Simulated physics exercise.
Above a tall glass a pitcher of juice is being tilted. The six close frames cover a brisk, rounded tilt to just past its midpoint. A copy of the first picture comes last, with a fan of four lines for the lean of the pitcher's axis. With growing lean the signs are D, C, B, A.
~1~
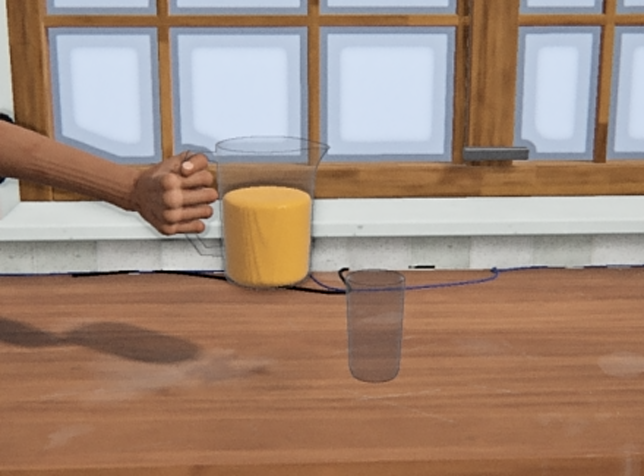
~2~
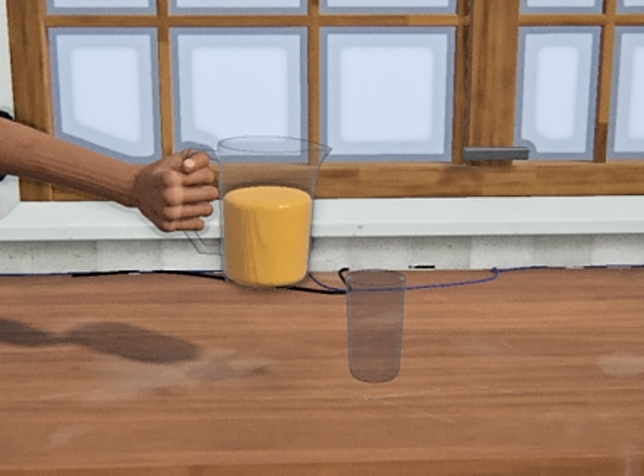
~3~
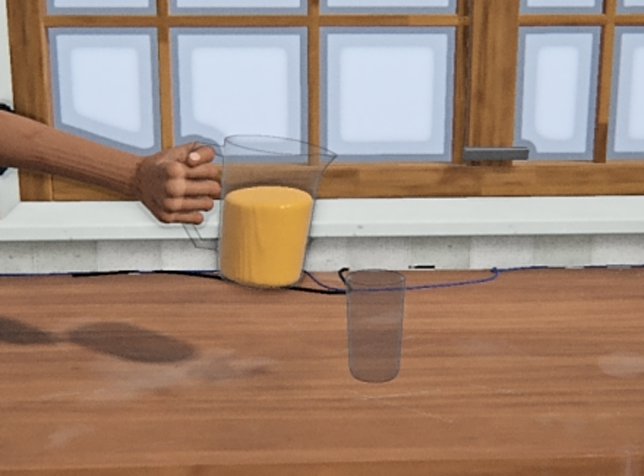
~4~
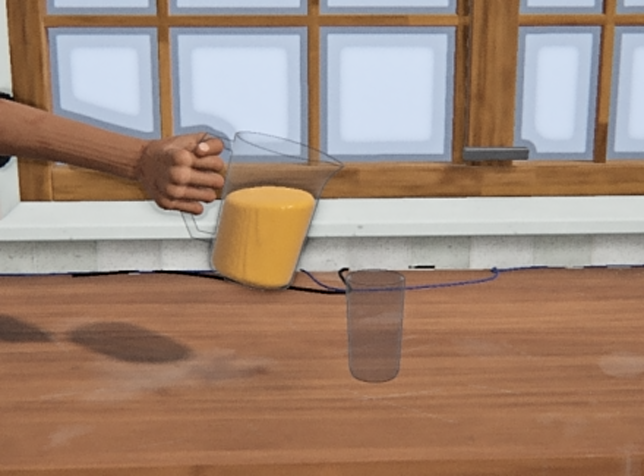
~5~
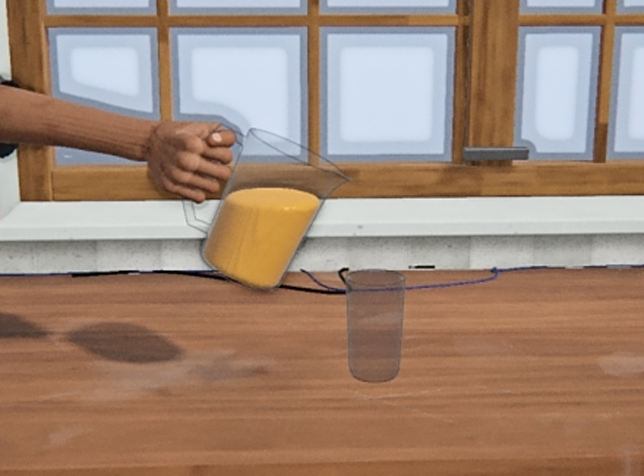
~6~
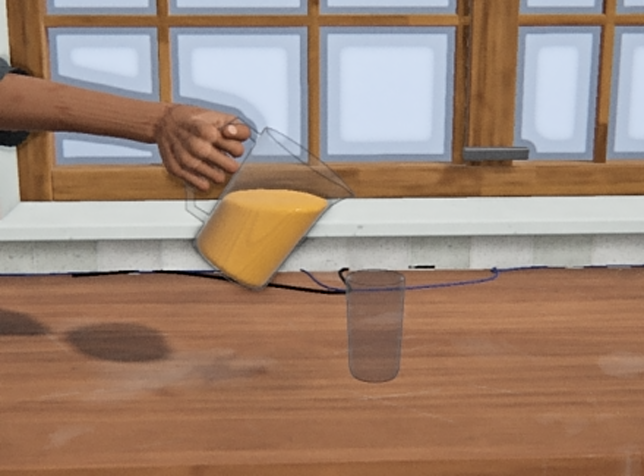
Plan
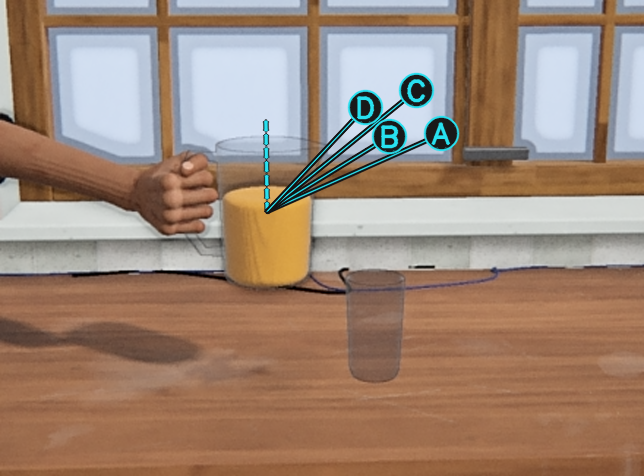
A clear pitcher of orange juice, gripped by a hand reaching in from the left, starts upright above a wooden surface near an empty tall glass. The hand gradually tilts it rightward, lowering its lip toward the glass, while the juice stays inside and the glass remains still.
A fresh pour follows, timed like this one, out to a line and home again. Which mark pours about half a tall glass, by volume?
It is A.
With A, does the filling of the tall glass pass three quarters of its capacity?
No.
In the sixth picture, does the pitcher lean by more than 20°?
Yes.
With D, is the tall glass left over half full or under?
Under half.
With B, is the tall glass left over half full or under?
Under half.
On the marked copy, A at (426, 140); B at (374, 145); C at (402, 101); D at (353, 119).
With A, the tall glass ends with about 49 % of what it can hold; 4 % of the juice is spilt.
With B, the tall glass ends with about 26 % of what it can hold.
With C, the tall glass ends with about 11 % of what it can hold.
With D, the tall glass ends with about 1 % of what it can hold.
